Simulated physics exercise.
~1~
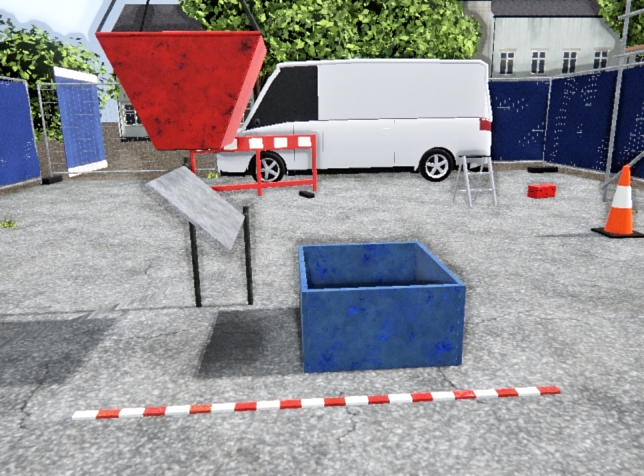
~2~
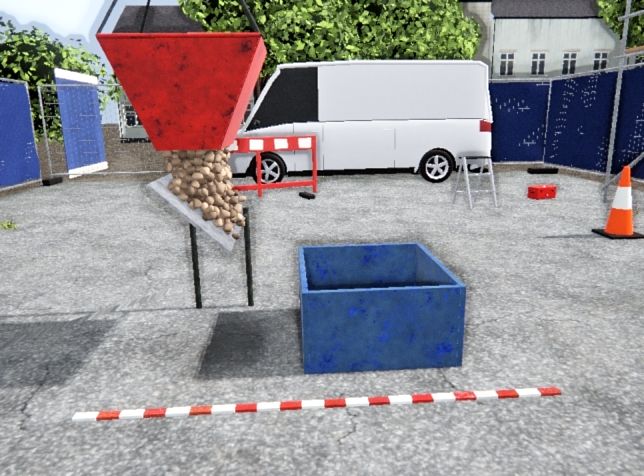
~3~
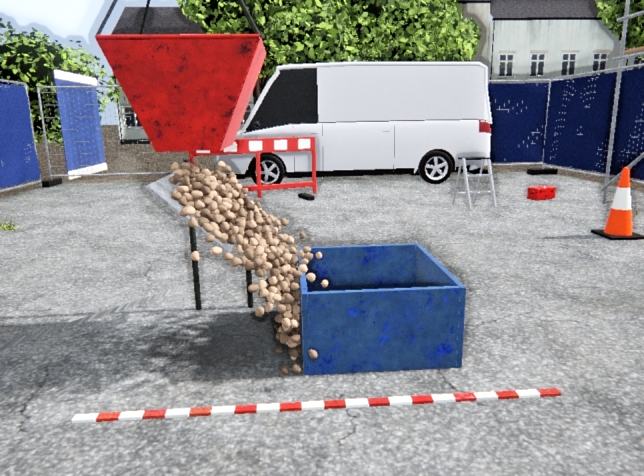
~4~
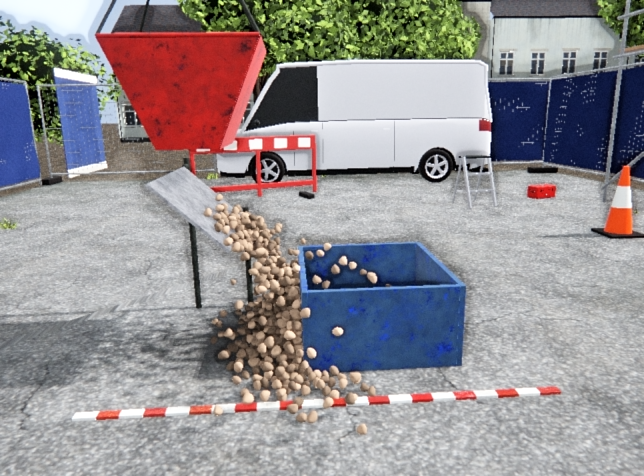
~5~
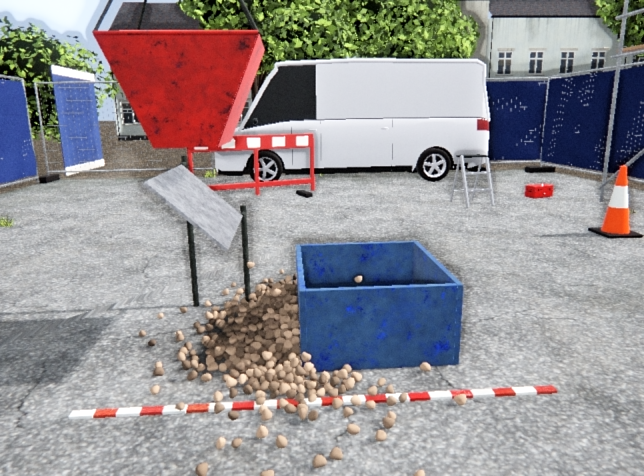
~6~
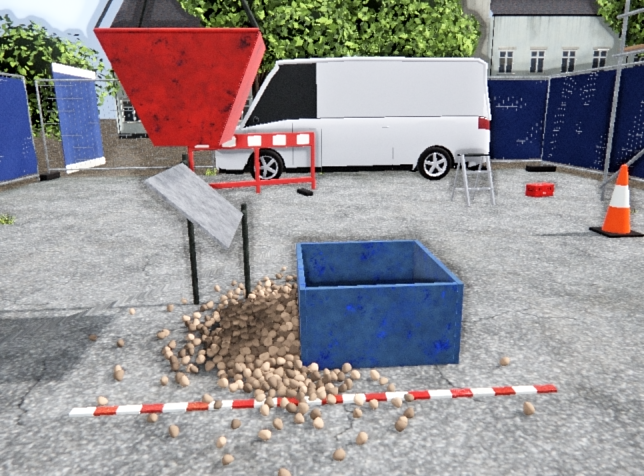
In a fenced paved yard, seen from the front by a slightly swaying camera, a red skip hangs at the upper left above a tilted grey plate on dark posts. An open blue bin stands right of the plate, behind a red and white striped staff, with a white van beyond. Brown stones pour from the skip's bottom, strike the plate and slide down to the right. Most drop short of the bin, while a few fly inside. The stones end mostly heaped against its left side, with others scattered around the staff.
